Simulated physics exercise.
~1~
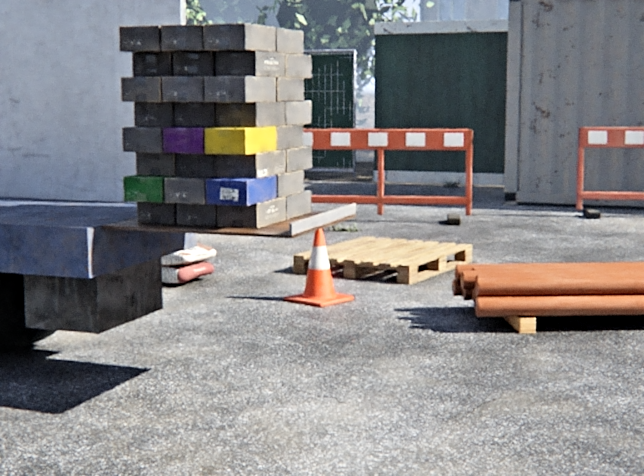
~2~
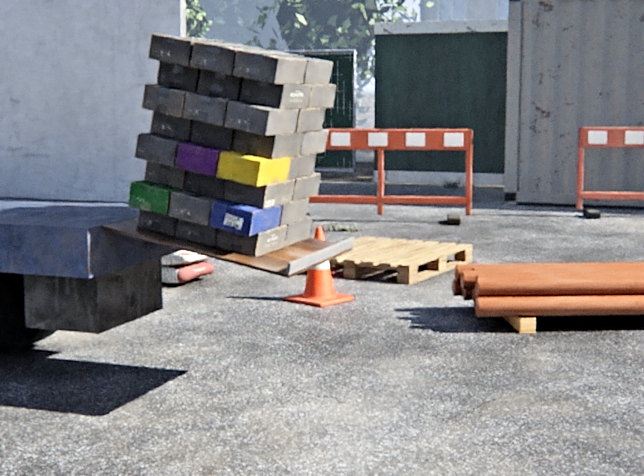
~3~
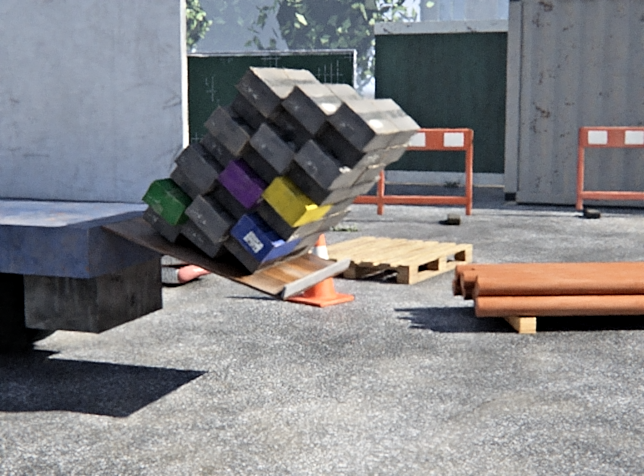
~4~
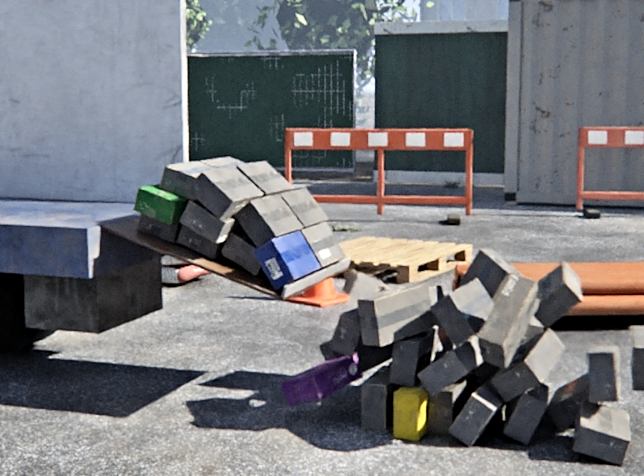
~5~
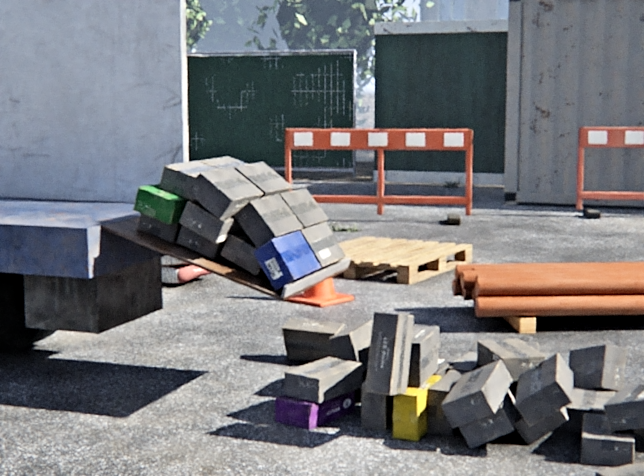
A stack of dark boxes on a lorry's tail lift leaned right as the platform tilted, then toppled, spilling many onto the ground, including the yellow and purple ones, while the green and blue boxes stayed aboard in a slumped heap.
